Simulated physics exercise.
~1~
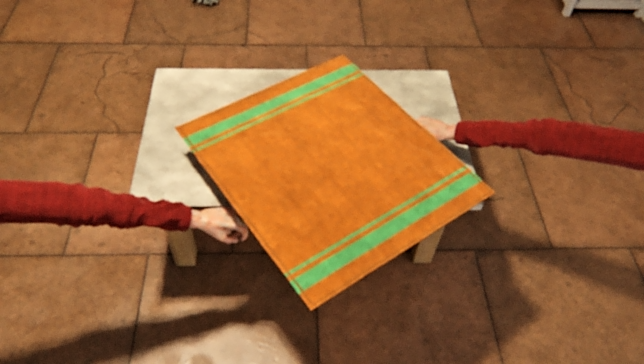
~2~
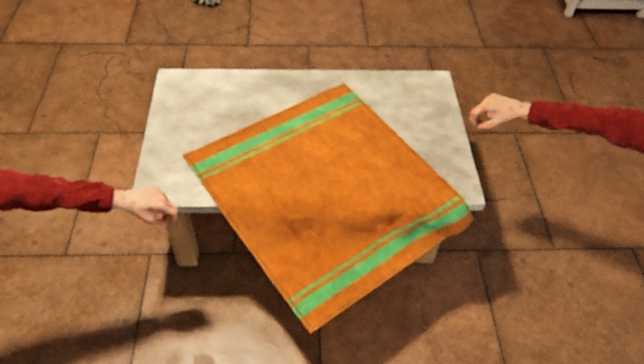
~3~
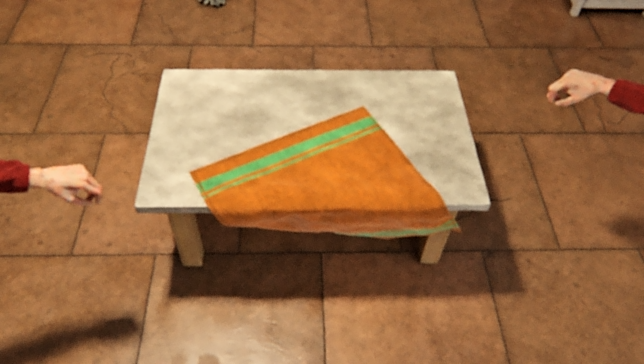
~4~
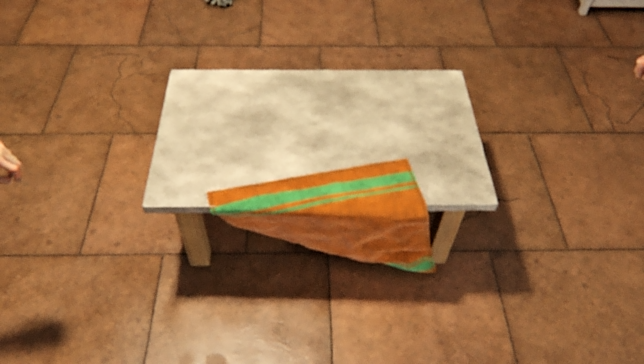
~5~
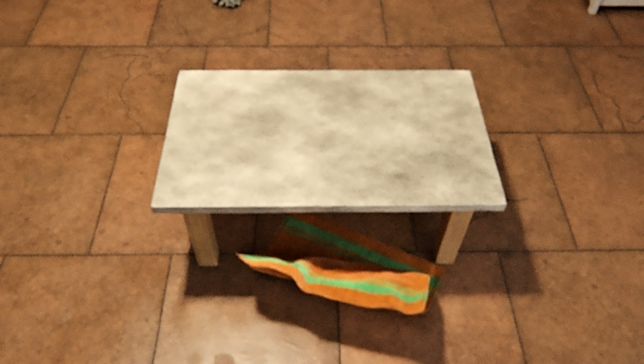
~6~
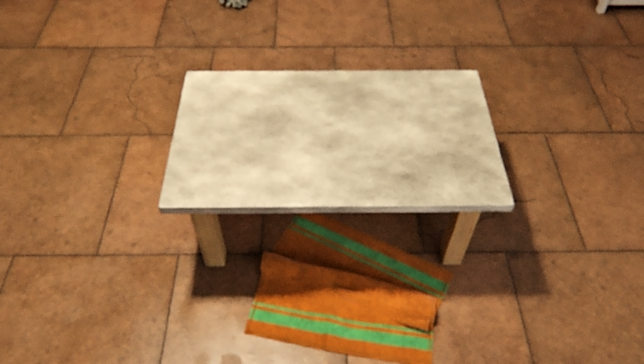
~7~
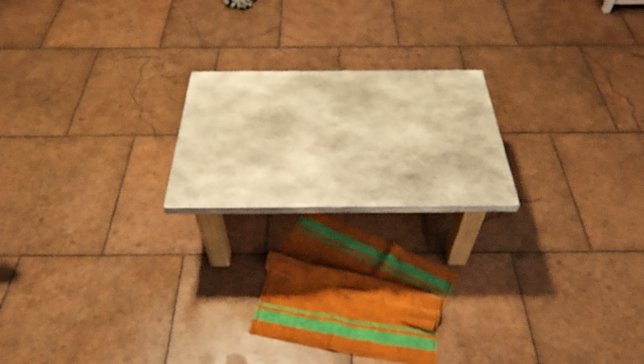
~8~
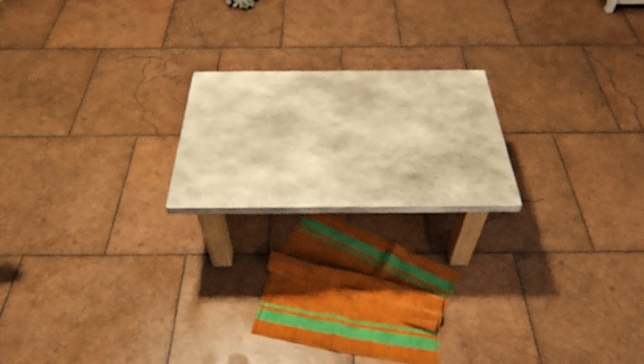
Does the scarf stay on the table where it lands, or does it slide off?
It slides off the near edge of the table and ends up folded on the tiled floor.
At the start, two hands in red sleeves hold an orange scarf with green stripes spread out above a pale-topped table. The hands open and draw away to the left and right as the scarf drops, landing partly over the table's near edge. It sags over that edge and keeps sliding toward the viewer, with less and less of it left on the top. Then it slips off completely and crumples toward the tiled floor. It ends folded over itself on the tiles by the table's near side, lying still, while the tabletop is bare.
